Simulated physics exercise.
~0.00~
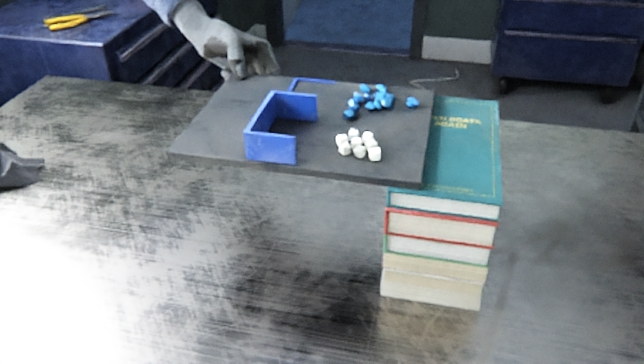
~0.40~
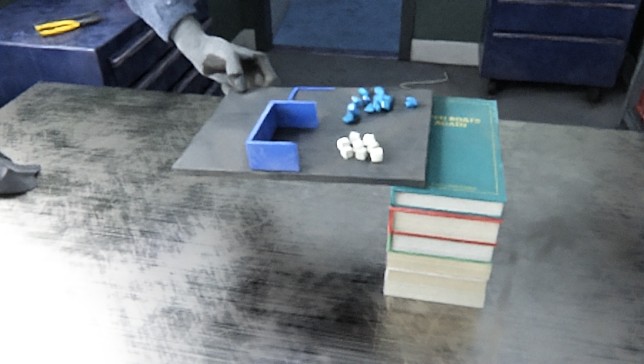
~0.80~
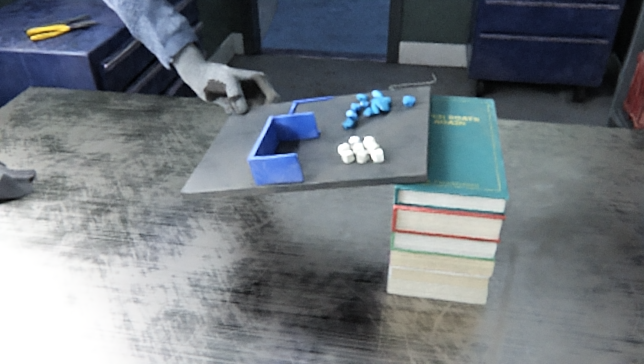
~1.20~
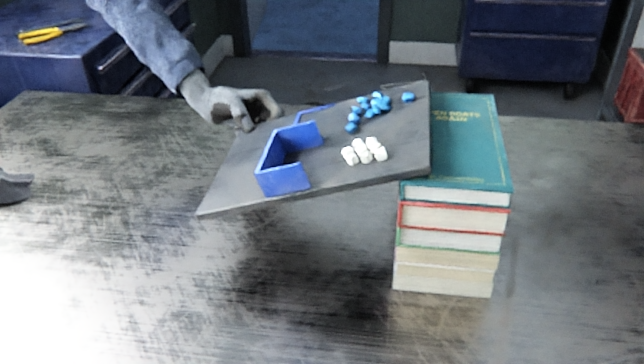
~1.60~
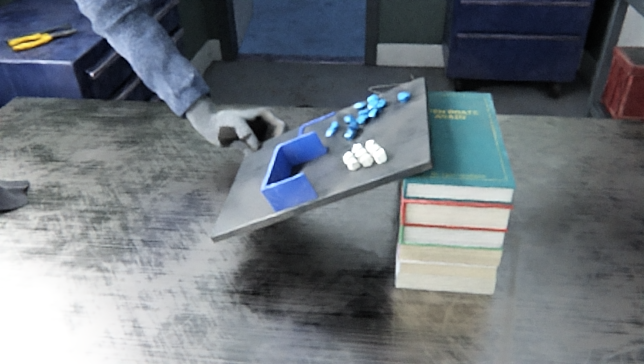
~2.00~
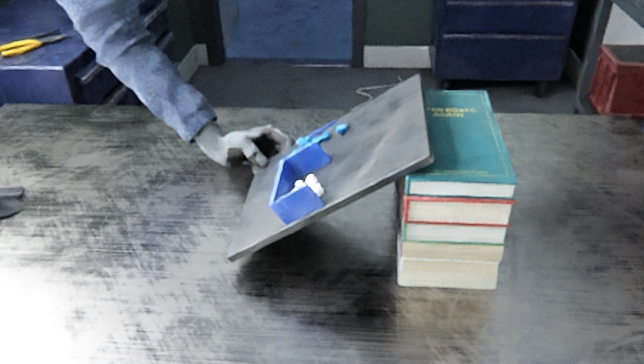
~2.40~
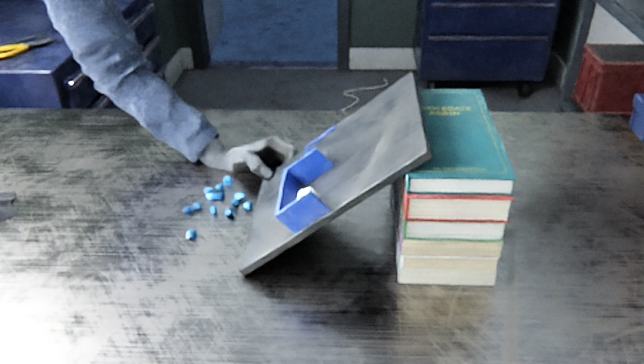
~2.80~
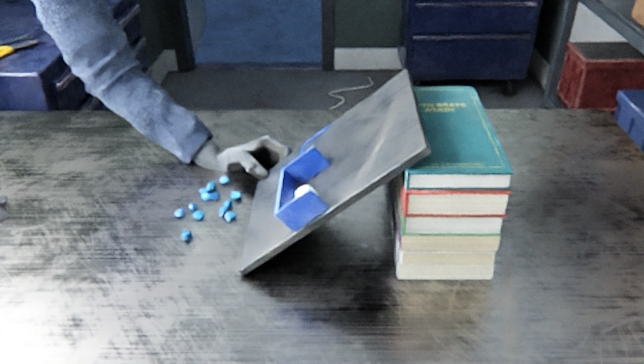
A gloved hand lowered the left end of a dark board propped on stacked books until it rested on the counter, and the small blue pieces slid down past their blue strip onto the counter while the white ones stayed caught behind theirs.
